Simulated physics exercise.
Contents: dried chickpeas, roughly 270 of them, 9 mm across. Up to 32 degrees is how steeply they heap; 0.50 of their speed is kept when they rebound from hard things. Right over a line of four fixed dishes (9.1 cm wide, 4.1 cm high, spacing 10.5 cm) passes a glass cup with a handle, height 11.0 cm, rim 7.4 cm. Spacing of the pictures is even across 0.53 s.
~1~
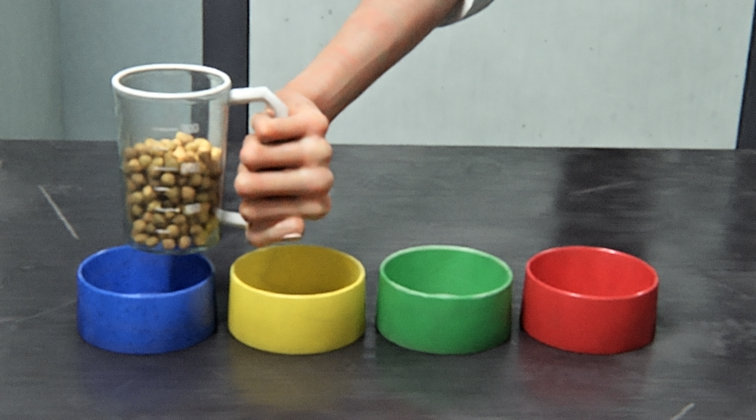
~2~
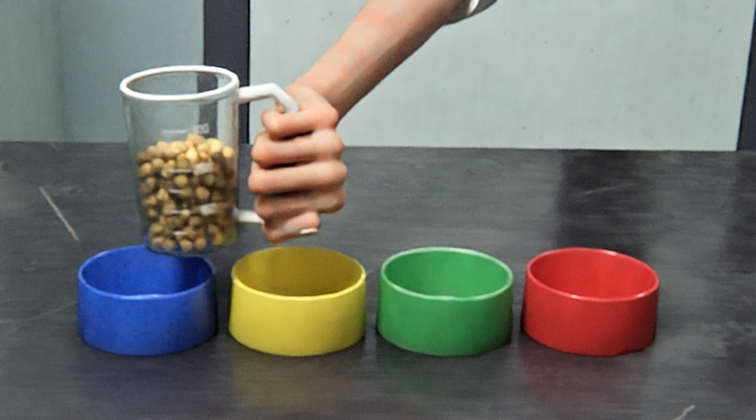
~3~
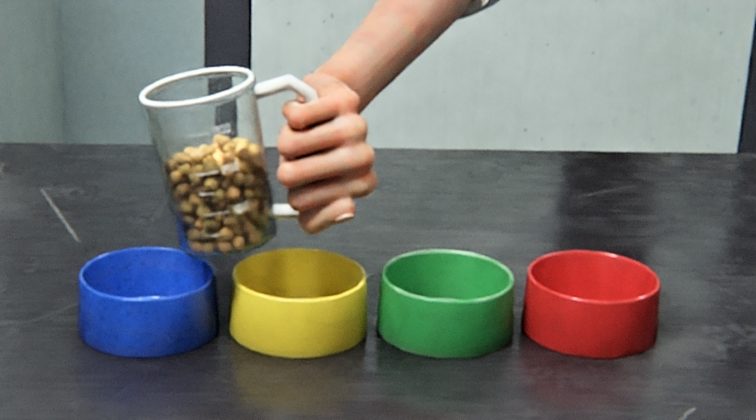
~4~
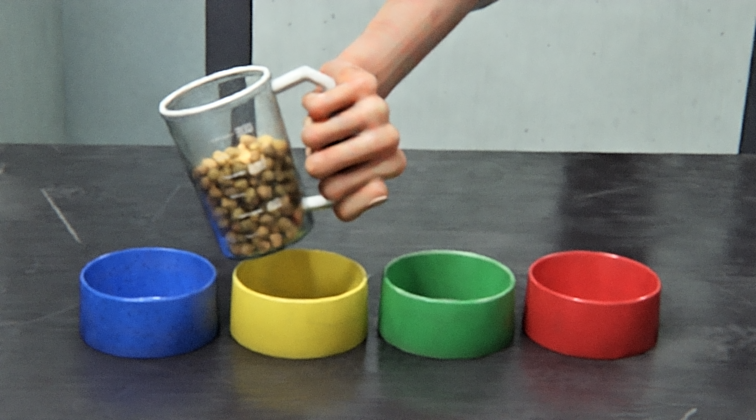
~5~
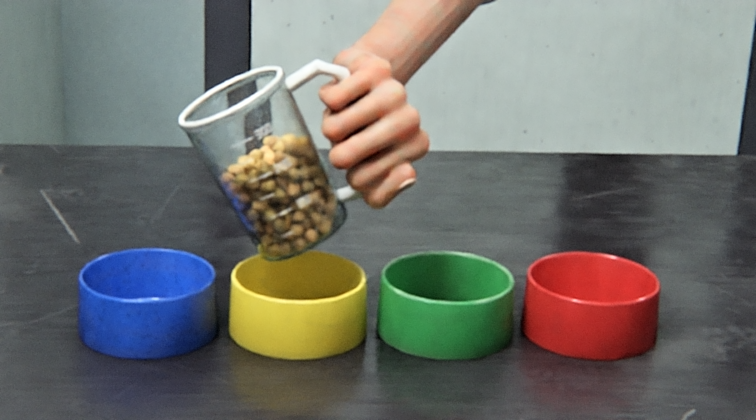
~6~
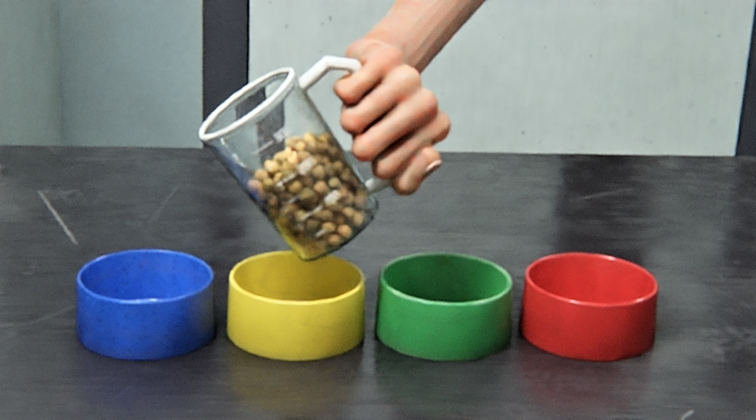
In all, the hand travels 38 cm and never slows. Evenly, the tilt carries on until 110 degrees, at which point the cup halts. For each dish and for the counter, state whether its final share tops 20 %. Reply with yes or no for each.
Red: Yes, blue: No, green: Yes, yellow: No, counter: No.
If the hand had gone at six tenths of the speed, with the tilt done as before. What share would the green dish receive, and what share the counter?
In that case: Green 30, and counter 10.
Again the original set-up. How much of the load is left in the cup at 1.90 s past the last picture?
Roughly 10 per cent of the load.
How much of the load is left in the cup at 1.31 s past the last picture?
Roughly 50 per cent.
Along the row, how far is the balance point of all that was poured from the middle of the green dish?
The average sits about 6 cm from the centre, on its right.
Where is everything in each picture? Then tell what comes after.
The first picture shows cup at (173, 160), tilt 0 degrees, lip at (115, 80), moved 0.0 cm; middle of the pieces at (171, 192); blue dish at (147, 270); yellow dish at (298, 271); green dish at (446, 272); red dish at (592, 272).
The second picture shows cup at (185, 162), tilt 4 degrees, lip at (123, 86), moved 0.8 cm; middle of the pieces at (185, 194).
The third picture shows cup at (214, 164), tilt 11 degrees, lip at (142, 97), moved 2.6 cm; middle of the pieces at (218, 196).
The fourth picture shows cup at (242, 165), tilt 20 degrees, lip at (162, 108), moved 4.5 cm; middle of the pieces at (250, 196).
The fifth picture shows cup at (268, 166), tilt 28 degrees, lip at (182, 120), moved 6.3 cm; middle of the pieces at (280, 195).
The sixth picture shows cup at (293, 168), tilt 36 degrees, lip at (202, 134), moved 8.2 cm; middle of the pieces at (309, 195); blue dish at (146, 276); yellow dish at (297, 277); green dish at (446, 278); red dish at (592, 279).
Then, 0.78 s after the last picture, tilt 96 degrees; cup holds 100 %.
Then, 1.31 s after the last picture, tilt 110 degrees; cup holds 50 %, red 5 %, green 40 %.
Then, 1.90 s after the last picture, tilt 110 degrees; cup holds 10 %, red 40 %, green 40 %.
In the end, red 50 %, blue 0 %, green 40 %, yellow 0 %, counter 10 %.
